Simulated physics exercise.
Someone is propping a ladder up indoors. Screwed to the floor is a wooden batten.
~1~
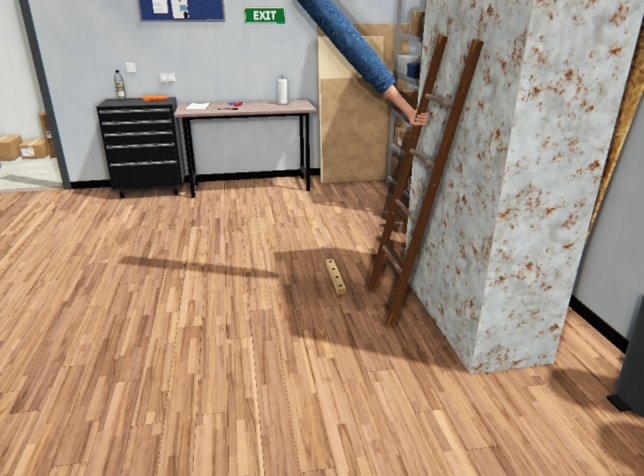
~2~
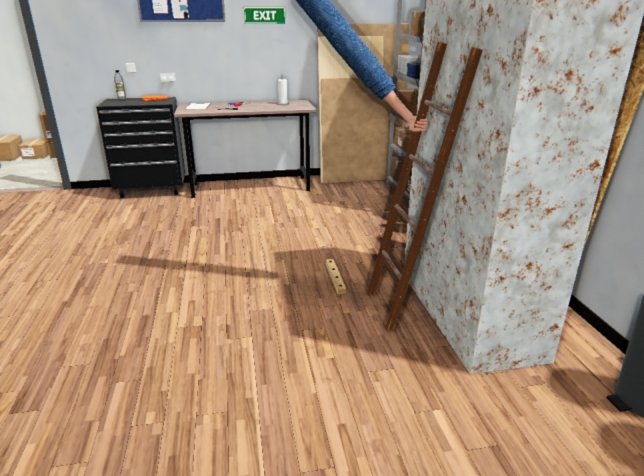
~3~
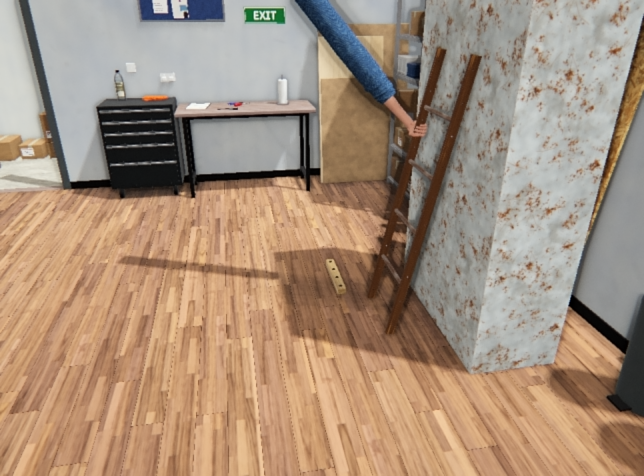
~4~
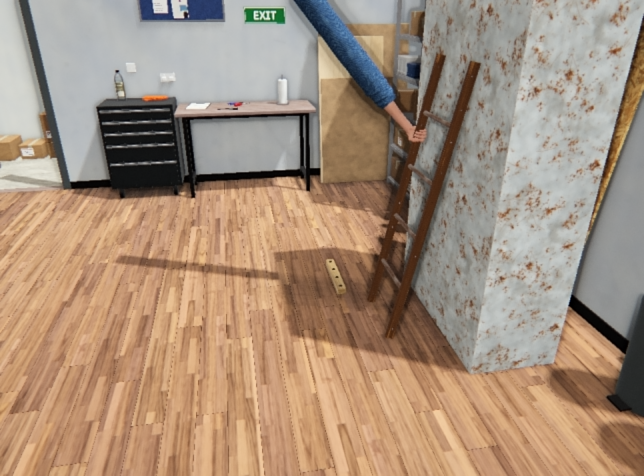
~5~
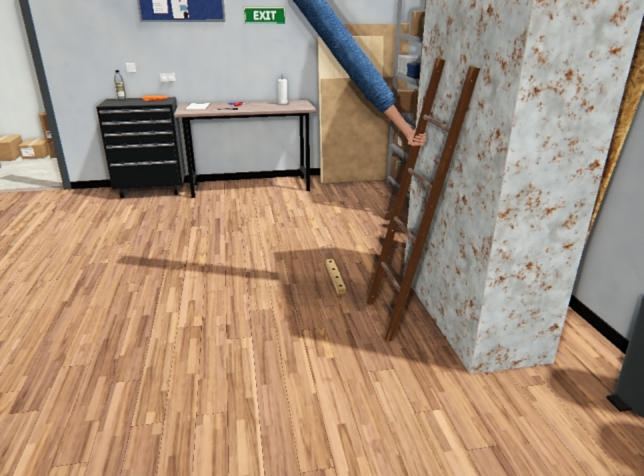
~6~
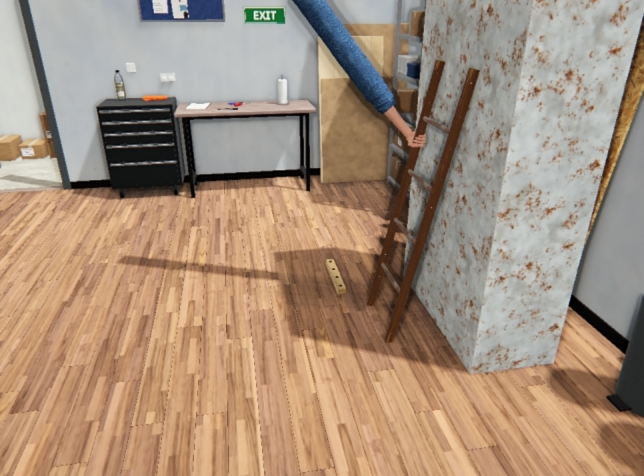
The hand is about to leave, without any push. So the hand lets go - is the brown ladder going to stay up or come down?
It's going to stay up.
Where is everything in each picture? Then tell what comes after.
Still on the way; brown ladder (415, 187); batten (335, 276), in the first picture.
Still on the way; brown ladder (415, 192); batten (335, 276), in the second picture.
Still on the way; brown ladder (414, 197); batten (335, 276), in the third picture.
Still on the way; brown ladder (414, 202); batten (335, 276), in the fourth picture.
Still on the way; brown ladder (414, 206); batten (335, 276), in the fifth picture.
In place, still held; brown ladder (414, 207); batten (335, 276), in the sixth picture.
Then, 0.48 s on from there, brown ladder at rest near (414, 208).
In the end, the brown ladder holds its place, near (414, 208).
